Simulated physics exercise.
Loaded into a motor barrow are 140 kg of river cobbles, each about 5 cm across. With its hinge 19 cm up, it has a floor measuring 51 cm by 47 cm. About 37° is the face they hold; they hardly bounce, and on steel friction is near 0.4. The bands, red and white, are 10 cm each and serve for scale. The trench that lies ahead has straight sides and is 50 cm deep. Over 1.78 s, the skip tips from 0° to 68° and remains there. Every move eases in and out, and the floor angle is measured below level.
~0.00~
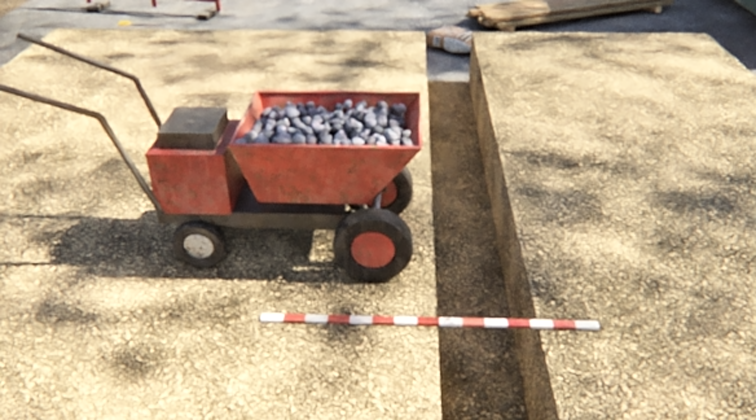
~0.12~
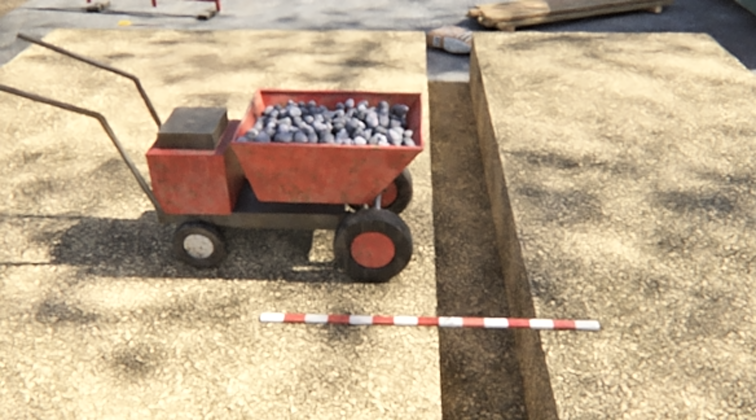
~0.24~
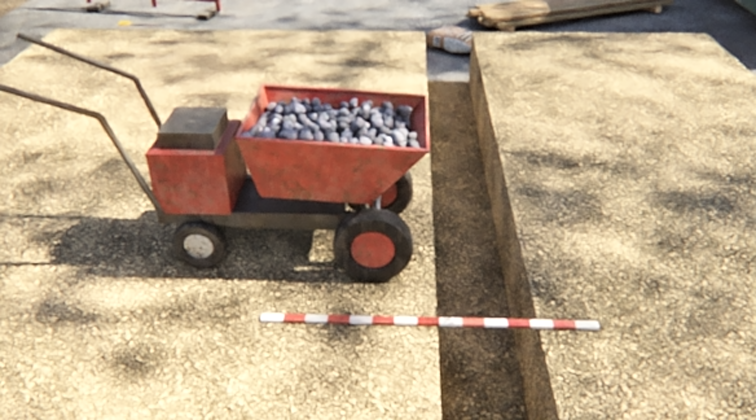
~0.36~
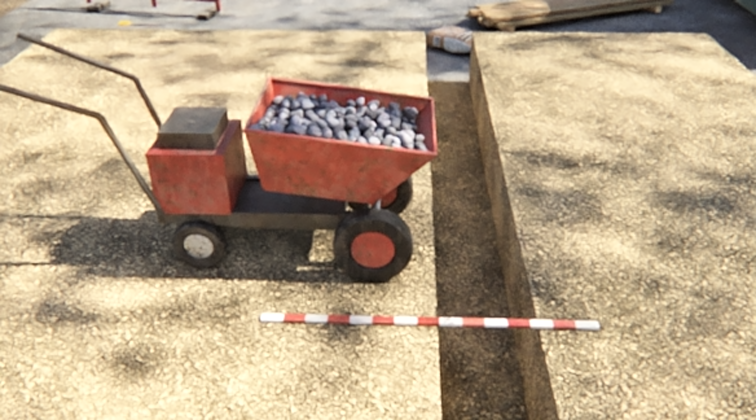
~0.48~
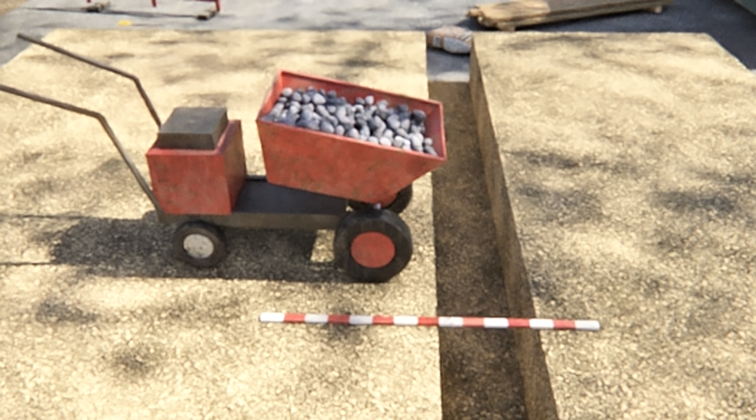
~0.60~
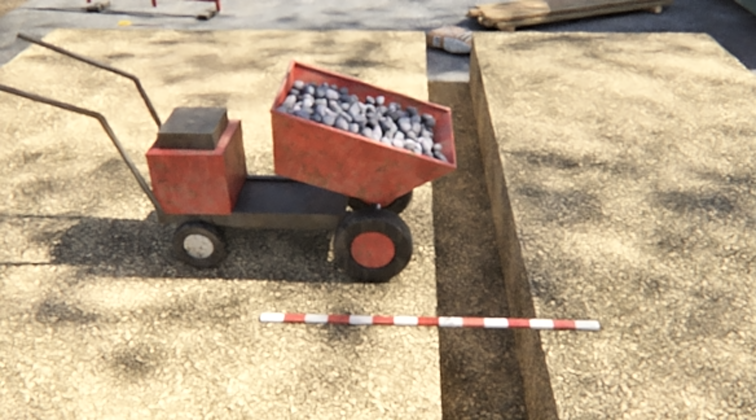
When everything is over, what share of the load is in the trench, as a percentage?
Close to 68 in a hundred.
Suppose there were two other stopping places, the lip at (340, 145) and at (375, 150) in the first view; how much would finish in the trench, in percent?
First spot about 100, second spot about 100 per cent.
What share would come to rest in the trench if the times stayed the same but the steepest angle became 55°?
Then about 35 per cent.
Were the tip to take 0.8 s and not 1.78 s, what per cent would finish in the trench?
I'd put it at roughly 55 per cent.
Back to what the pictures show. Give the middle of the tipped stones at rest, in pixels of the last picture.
Look at roughly (500, 306).
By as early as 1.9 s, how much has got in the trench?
Close to 20 per cent at that time.
After 1.3 s the floor is at 58°; 100 % in the skip; the foremost stones are at (494, 188).
After 1.9 s the floor is at 68°; 65 % in the skip, 18 % in the trench, 17 % past the trench; the foremost stones are at (587, 241).
After 2.2 s the floor is at 68°; 37 % in the skip, 32 % in the trench, 31 % past the trench; the foremost stones are at (650, 262).
After 4.2 s the floor is at 68°; 0 % in the skip, 68 % in the trench, 32 % past the trench; the foremost stones are at (675, 267).
